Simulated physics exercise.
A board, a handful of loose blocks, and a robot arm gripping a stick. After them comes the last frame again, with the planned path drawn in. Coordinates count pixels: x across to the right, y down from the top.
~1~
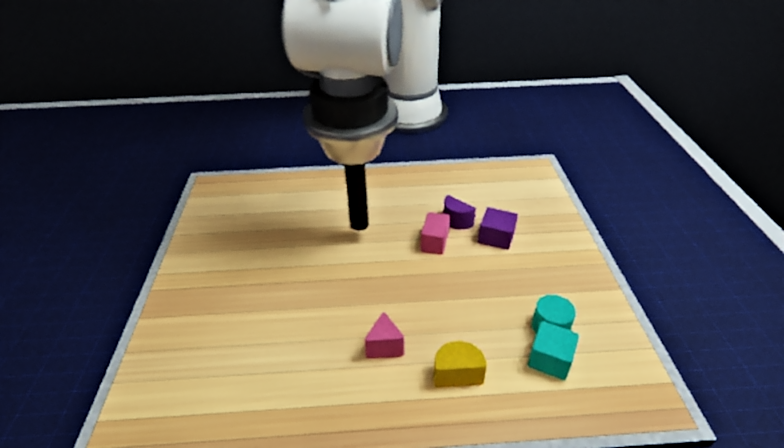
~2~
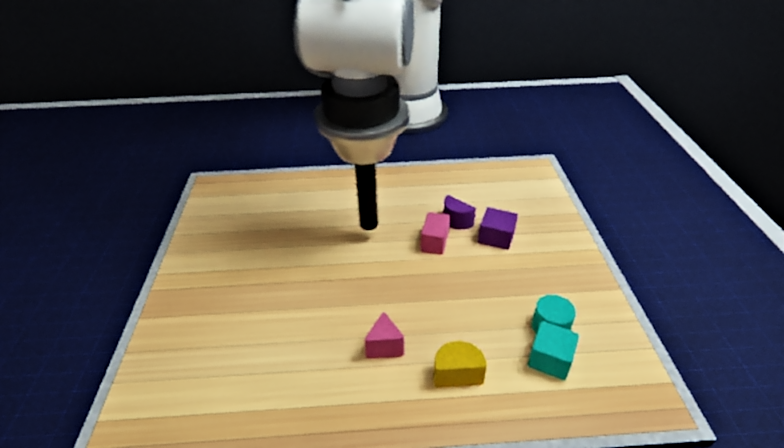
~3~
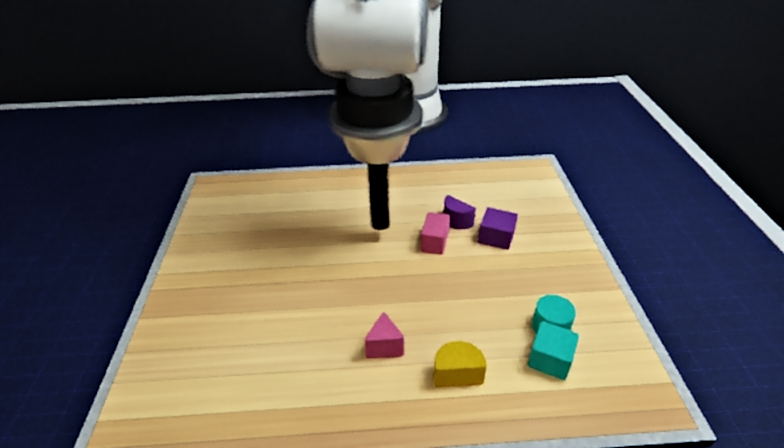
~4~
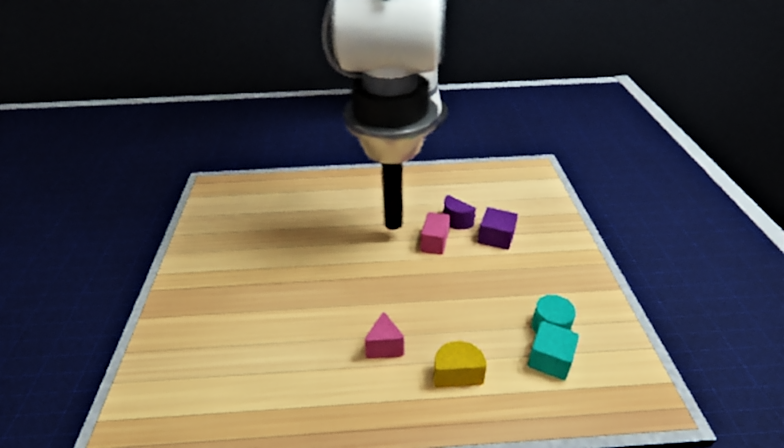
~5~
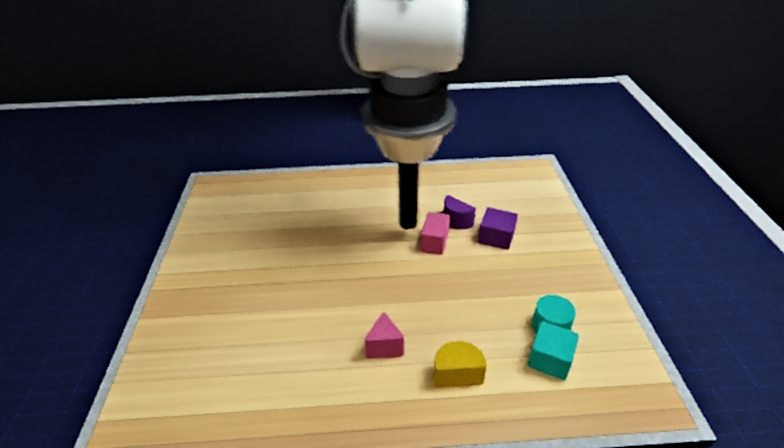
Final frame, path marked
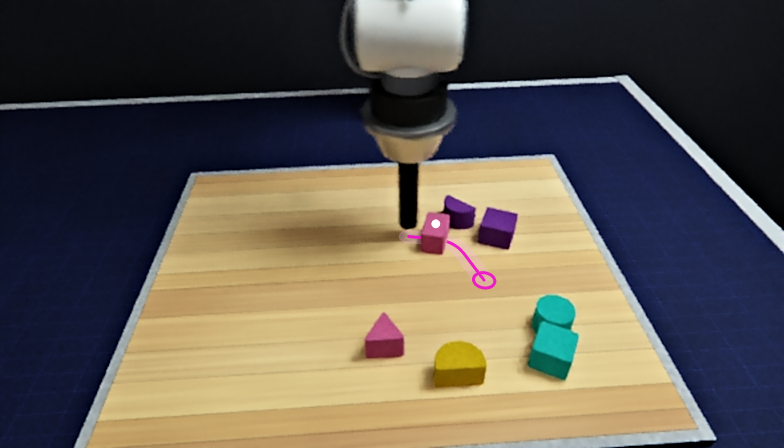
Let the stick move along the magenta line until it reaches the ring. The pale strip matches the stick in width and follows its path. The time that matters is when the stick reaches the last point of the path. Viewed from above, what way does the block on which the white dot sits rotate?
That block twists counter-clockwise.
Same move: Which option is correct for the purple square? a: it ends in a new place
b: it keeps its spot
I choose a.
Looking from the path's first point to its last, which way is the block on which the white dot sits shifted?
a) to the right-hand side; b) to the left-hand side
I'll go with b - to the left-hand side.
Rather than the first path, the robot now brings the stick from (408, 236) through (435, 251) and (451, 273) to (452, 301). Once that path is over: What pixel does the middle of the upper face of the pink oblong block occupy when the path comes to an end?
It will end up at (462, 231).
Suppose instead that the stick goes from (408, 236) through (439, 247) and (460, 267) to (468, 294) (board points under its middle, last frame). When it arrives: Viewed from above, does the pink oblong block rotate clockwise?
Short answer: No.
The line goes from (408, 236) via (442, 240) and (466, 257), ending at (484, 280); the dot is on the pink oblong block.
On the path given first. One third of the way, stick at (444, 228); pink oblong block at (464, 230), turned 20° clockwise.
Two thirds of the way, stick at (468, 244); pink oblong block at (491, 244); purple square at (512, 221), turned 40° anticlockwise.
At the end, stick at (486, 267); pink oblong block at (503, 251), turned 40° anticlockwise; purple half-round block unmoved; purple square at (511, 221), turned 40° anticlockwise.
